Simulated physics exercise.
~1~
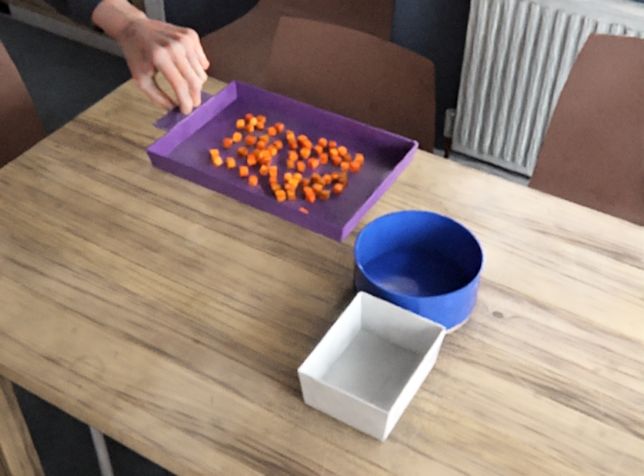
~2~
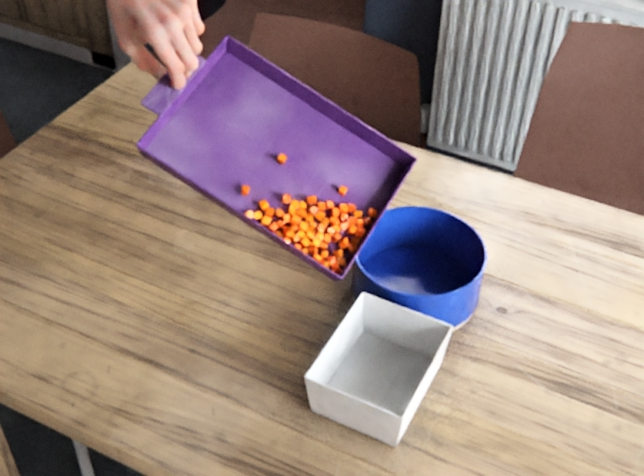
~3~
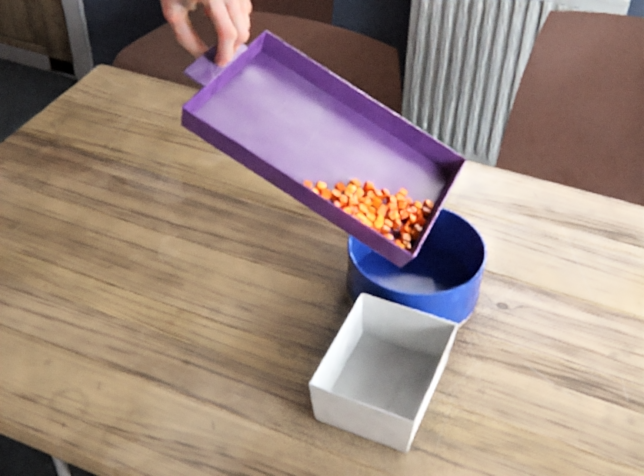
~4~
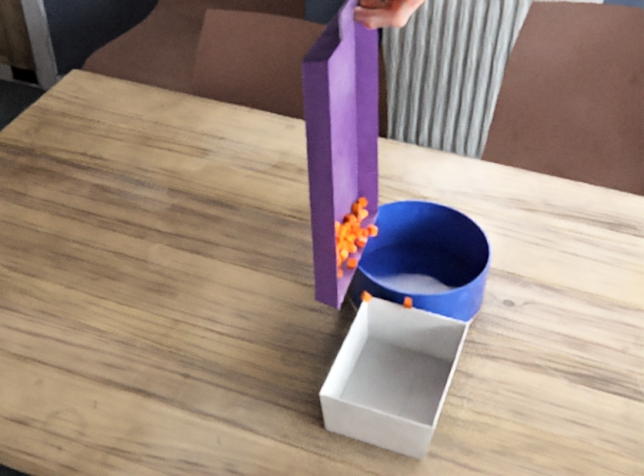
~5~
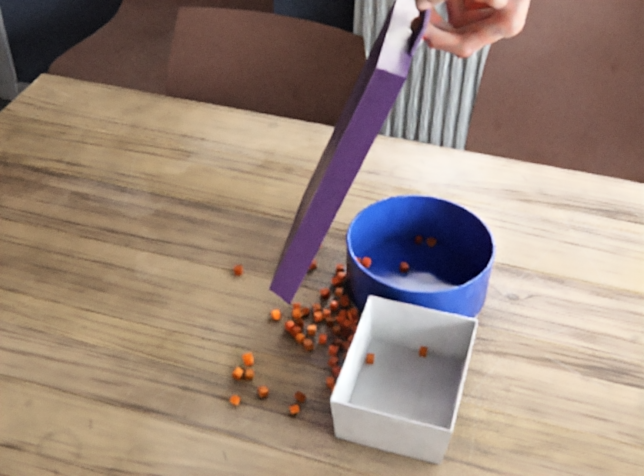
The clip opens with a hand holding a purple tray of small orange carrot cubes above a wooden table, near a round blue pot and a square white tin. The hand tilts the tray down to the right, and the cubes slide together towards its low corner. The tray then shifts right with the cubes still in it, its tilt easing slightly. Next it swings steeply until it is almost upright, the cubes bunched near its bottom end. Finally it tips past upright, and most cubes spill onto the table left of the containers, while only a few land in the pot and tin.
